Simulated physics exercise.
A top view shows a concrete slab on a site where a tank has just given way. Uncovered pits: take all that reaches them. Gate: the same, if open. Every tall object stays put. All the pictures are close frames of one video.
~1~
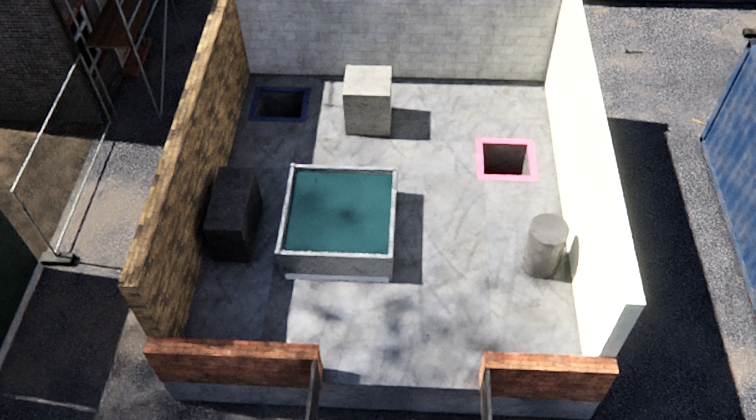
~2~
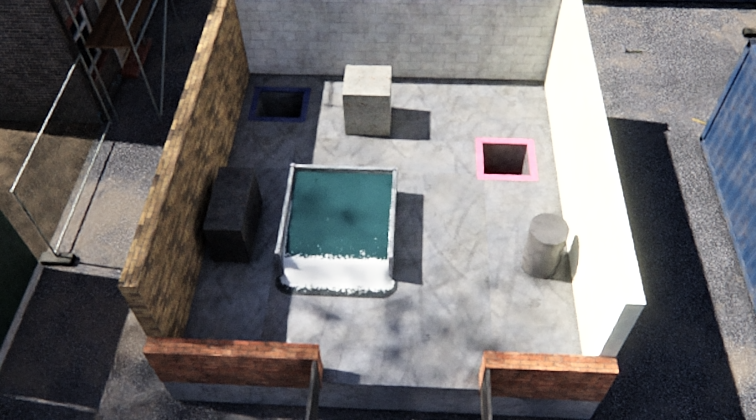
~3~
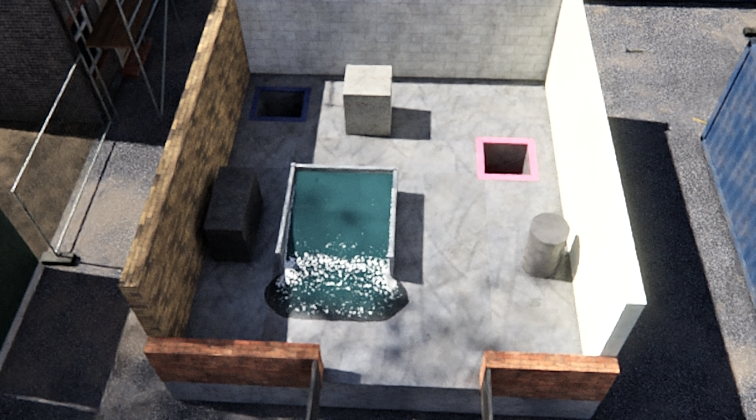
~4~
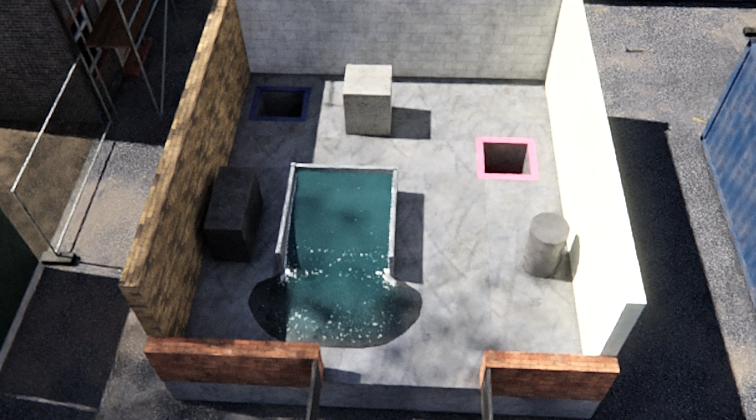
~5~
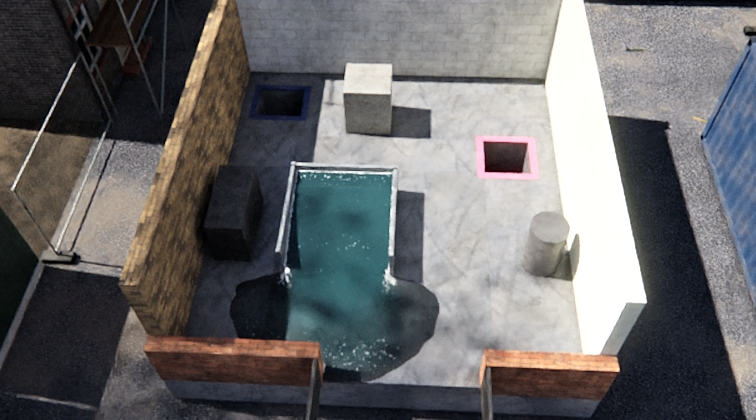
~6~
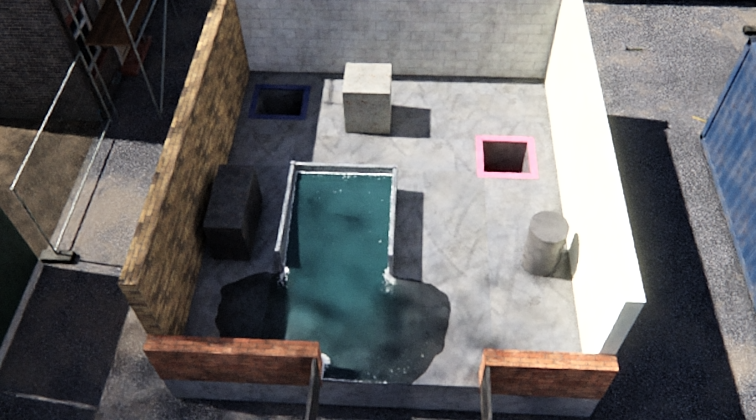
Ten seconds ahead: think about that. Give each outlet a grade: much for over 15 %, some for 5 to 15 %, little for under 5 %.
Grades: Gate - much, pink pit - little, blue pit - some.
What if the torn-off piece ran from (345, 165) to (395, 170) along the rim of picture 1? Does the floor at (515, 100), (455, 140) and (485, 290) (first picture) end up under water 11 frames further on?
So the first one is drenched, the next drenched, and the last left untouched.
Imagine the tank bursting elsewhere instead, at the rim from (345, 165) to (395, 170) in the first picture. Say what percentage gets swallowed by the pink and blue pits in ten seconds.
Lab note - share by pit: Pink 20 %, blue 20 %.
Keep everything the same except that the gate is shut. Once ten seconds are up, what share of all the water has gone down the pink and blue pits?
Roughly pink 10 %, blue 10 %.
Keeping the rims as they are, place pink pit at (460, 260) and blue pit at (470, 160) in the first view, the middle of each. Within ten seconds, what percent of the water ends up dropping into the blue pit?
Result - blue pit, 0 in a hundred.
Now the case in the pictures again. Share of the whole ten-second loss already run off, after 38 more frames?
It should be close to 80 percent by then.
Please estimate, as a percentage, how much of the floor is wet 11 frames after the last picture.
Roughly 20 percent, I reckon.
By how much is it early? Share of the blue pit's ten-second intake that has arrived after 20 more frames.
Near 0 in a hundred.
A moment on, water covers 20 % of the floor; the gate 10 %, the pink pit 0 %, the blue pit 0 %.
Next, water covers 20 % of the floor; the gate 25 %, the pink pit 0 %, the blue pit 0 %.
Then, water covers 30 % of the floor; the gate 39 %, the pink pit 0 %, the blue pit 0 %.
Later, water covers 40 % of the floor; the gate 49 %, the pink pit 0 %, the blue pit 3 %.
In the end, water covers 50 % of the floor; the gate 56 %, the pink pit 0 %, the blue pit 7 %.
